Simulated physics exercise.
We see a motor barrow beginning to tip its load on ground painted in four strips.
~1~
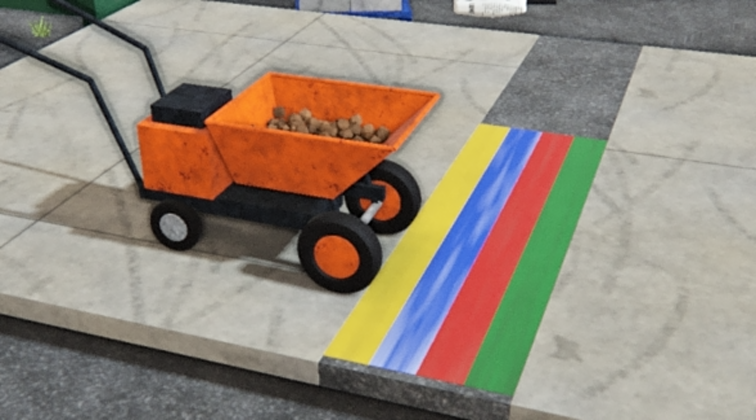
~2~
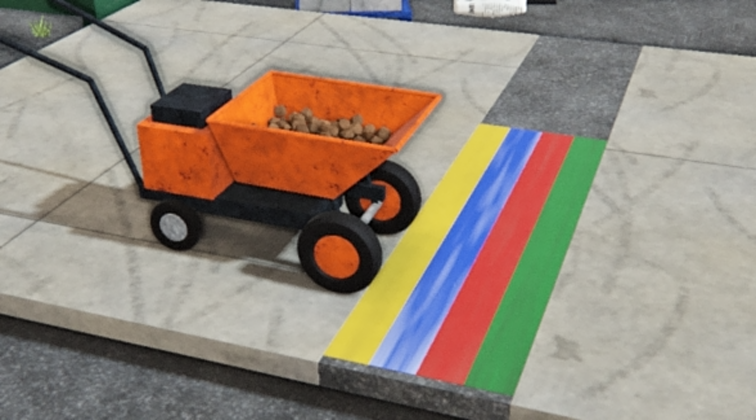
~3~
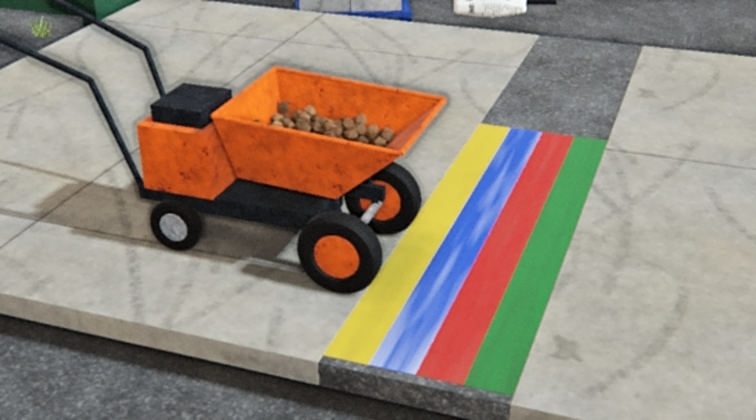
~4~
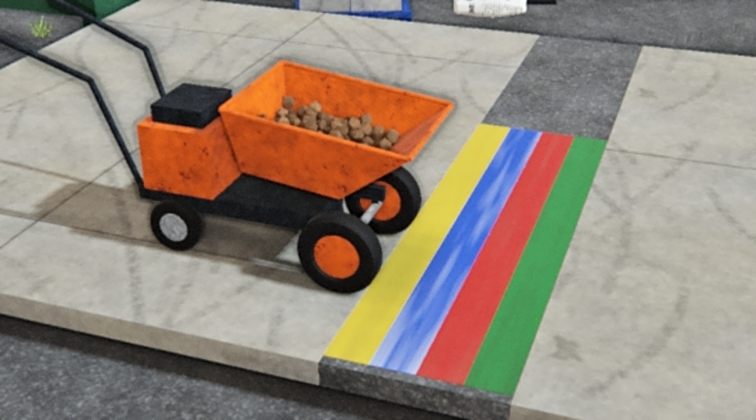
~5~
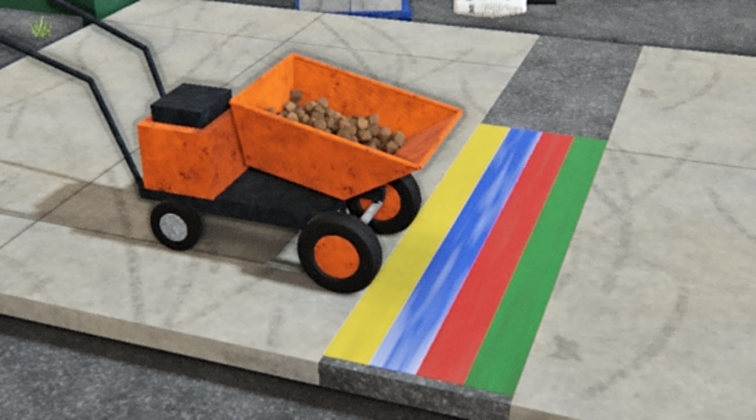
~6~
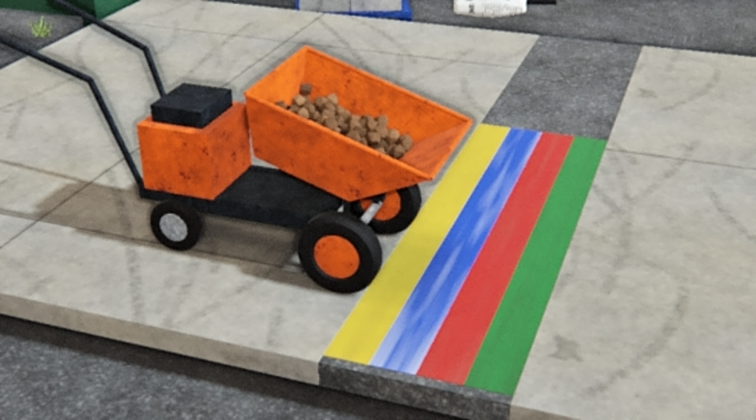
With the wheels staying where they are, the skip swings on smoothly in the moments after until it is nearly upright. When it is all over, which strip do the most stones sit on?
On the green strip.
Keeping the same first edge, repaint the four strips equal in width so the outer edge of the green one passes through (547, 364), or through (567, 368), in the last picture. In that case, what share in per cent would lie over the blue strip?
0 and 0 percent, roughly.
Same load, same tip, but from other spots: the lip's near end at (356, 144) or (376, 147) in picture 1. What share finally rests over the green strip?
First spot: About 30 percent; second spot: About 30 percent.
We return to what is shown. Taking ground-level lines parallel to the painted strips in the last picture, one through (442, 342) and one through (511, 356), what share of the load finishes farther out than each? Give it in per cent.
I'd say about 80 and about 50 in a hundred.
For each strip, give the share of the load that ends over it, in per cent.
Yellow strip about 0 per cent, blue strip about 0 per cent, red strip about 10 per cent, green strip about 35 per cent.
Soon after the last picture, skip tipped steeply; all in the skip.
A little later, skip tipped right over; most in the skip; a small part over the red strip; a small part over the green strip.
Later still, skip tipped right over; about a quarter in the skip; a small part over the red strip; about a third over the green strip; about a third off the paint.
At rest, skip tipped right over; a small part in the skip; none over the yellow strip; none over the blue strip; a small part over the red strip; about a third over the green strip; about a third off the paint.
